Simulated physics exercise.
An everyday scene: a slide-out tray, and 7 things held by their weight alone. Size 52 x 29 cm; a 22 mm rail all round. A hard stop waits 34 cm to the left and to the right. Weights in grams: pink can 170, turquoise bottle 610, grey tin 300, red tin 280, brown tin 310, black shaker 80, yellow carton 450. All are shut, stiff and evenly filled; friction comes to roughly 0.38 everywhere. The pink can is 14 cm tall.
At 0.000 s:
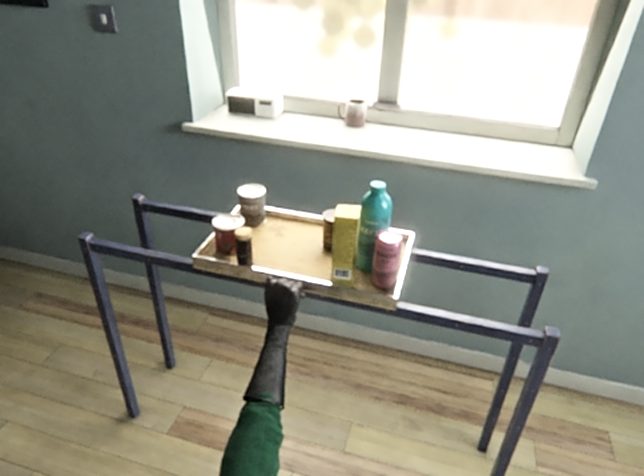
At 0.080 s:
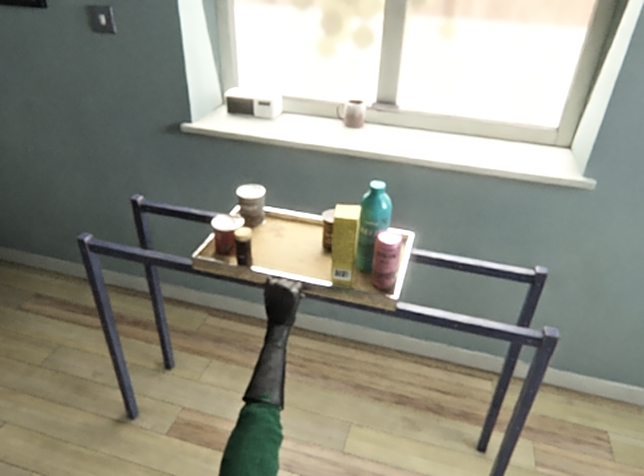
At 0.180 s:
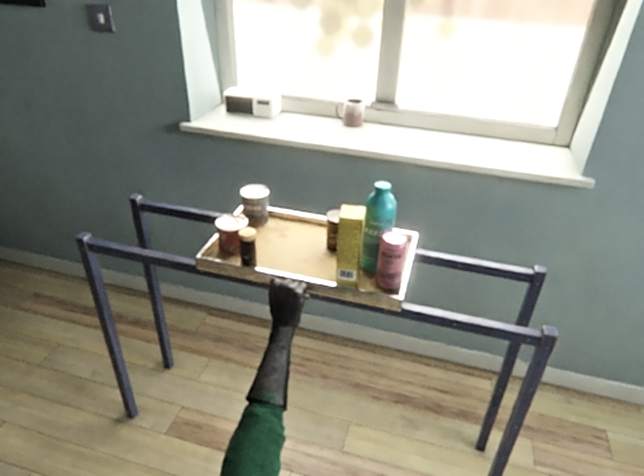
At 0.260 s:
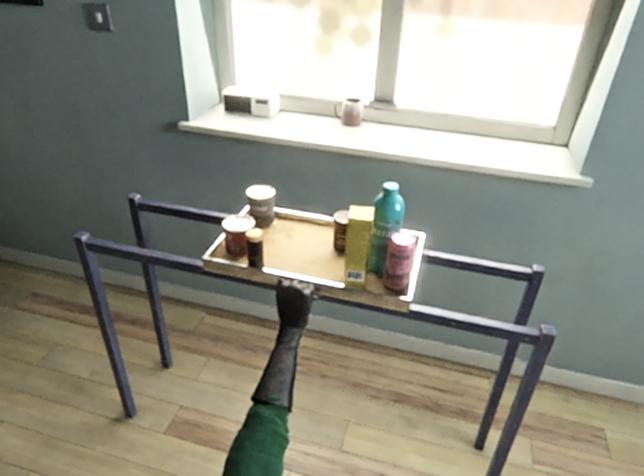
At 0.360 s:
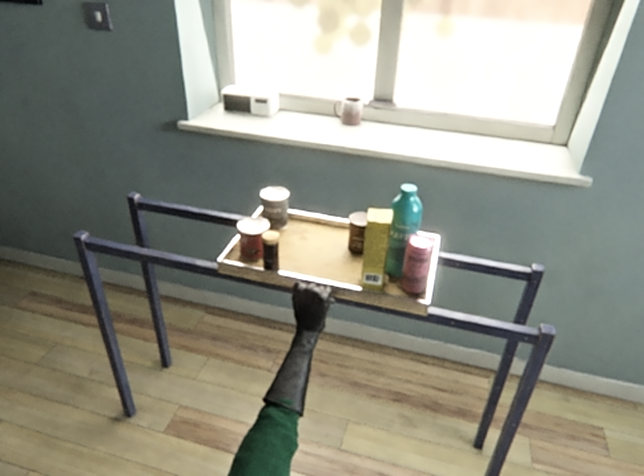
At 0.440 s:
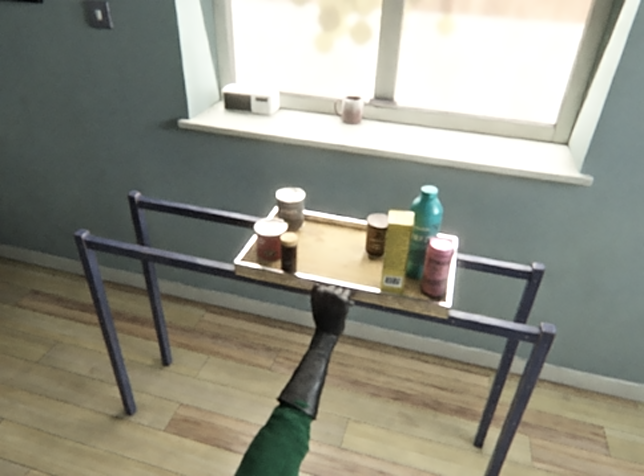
In a room with blue-grey walls and a wooden floor, a fixed camera looks down on a dark metal frame below a bright window, with a mug and a small white device on its sill. A shallow, pale-rimmed tray across the rails holds grey, red, black and brown containers, a yellow carton, a turquoise bottle and a pink can at right. A black-gloved, green-sleeved arm first barely moves, then slides the tray steadily rightward.
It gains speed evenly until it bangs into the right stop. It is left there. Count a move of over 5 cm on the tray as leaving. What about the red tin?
The red tin gets shifted.
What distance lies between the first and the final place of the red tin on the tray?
About 13 cm.
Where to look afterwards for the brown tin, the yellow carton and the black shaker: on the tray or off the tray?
The brown tin is still on the tray; the yellow carton finishes off the tray; the black shaker ends on the tray.
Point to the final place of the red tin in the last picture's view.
At about (399, 264).
By 0.74 s, tray 34 cm right; red tin 5 cm from its spot near (366, 258); pink can tilted 21°; yellow carton tilted 4°.
By 1.04 s, tray 34 cm right; pink can, turquoise bottle and yellow carton now off the tray; red tin 13 cm from its spot near (399, 264); black shaker 12 cm from its spot.
By 1.24 s, tray 34 cm right; red tin 13 cm from its spot near (399, 264); grey tin 13 cm from its spot; black shaker 12 cm from its spot.
By 1.44 s, tray 34 cm right; red tin 13 cm from its spot near (399, 264); grey tin 13 cm from its spot; black shaker 13 cm from its spot.
When it is over (1.7 s), off the tray, pink can, turquoise bottle and yellow carton; not toppled but over 5 cm from the start, grey tin, red tin, brown tin and black shaker. In the last view, red tin near (399, 264).
